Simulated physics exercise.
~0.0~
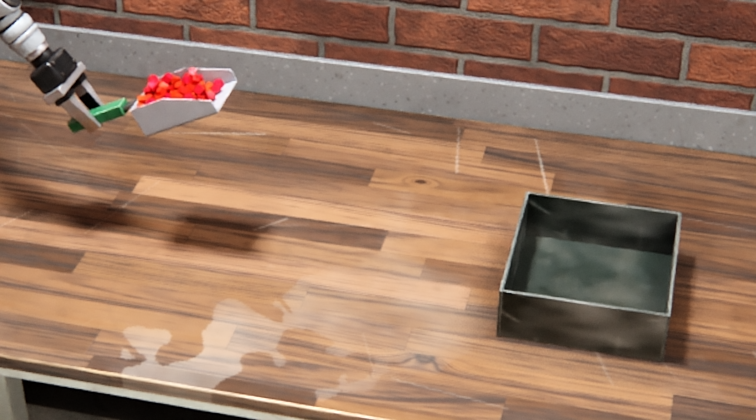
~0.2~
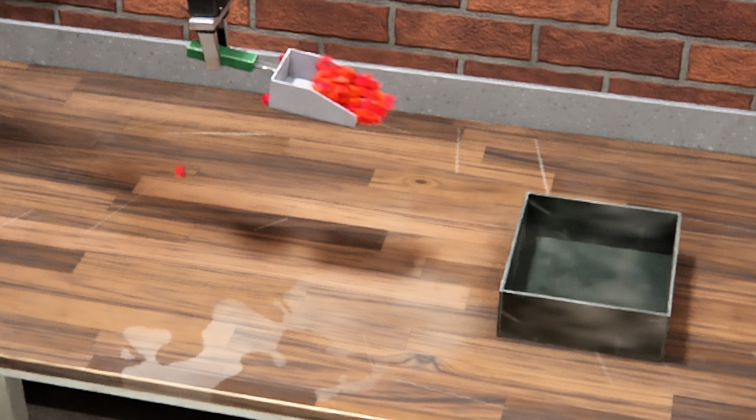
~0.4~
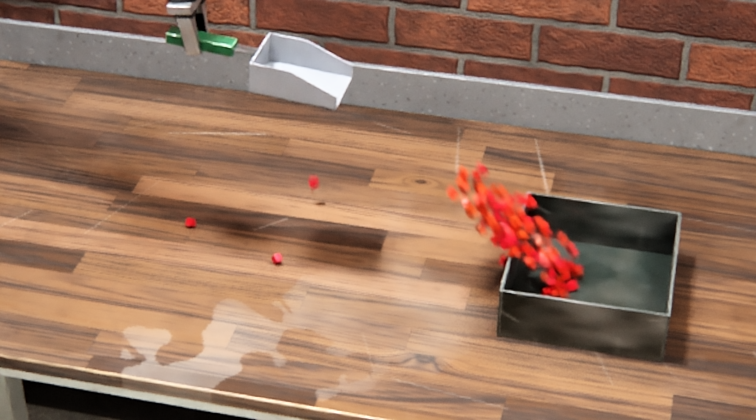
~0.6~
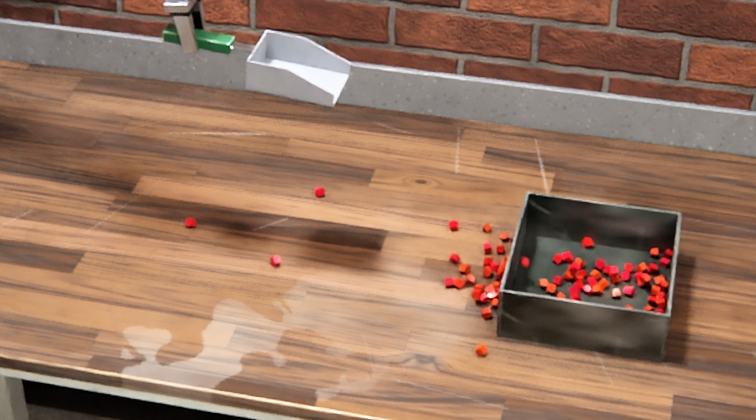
A robotic arm at the upper left holds a pale, open-fronted scoop heaped with small red and orange cubes above a wood-plank counter, seen from a fixed, raised angle. A brick wall stands behind, and an open dark metal bin sits at the right. The arm swings the scoop rightward, and the heap slides off its front while a few pieces drop below. The scoop stops and draws back slightly, empty, as the cubes fly in a cluster toward the bin. Most land inside, while others scatter beside its left side and a few lie farther left.
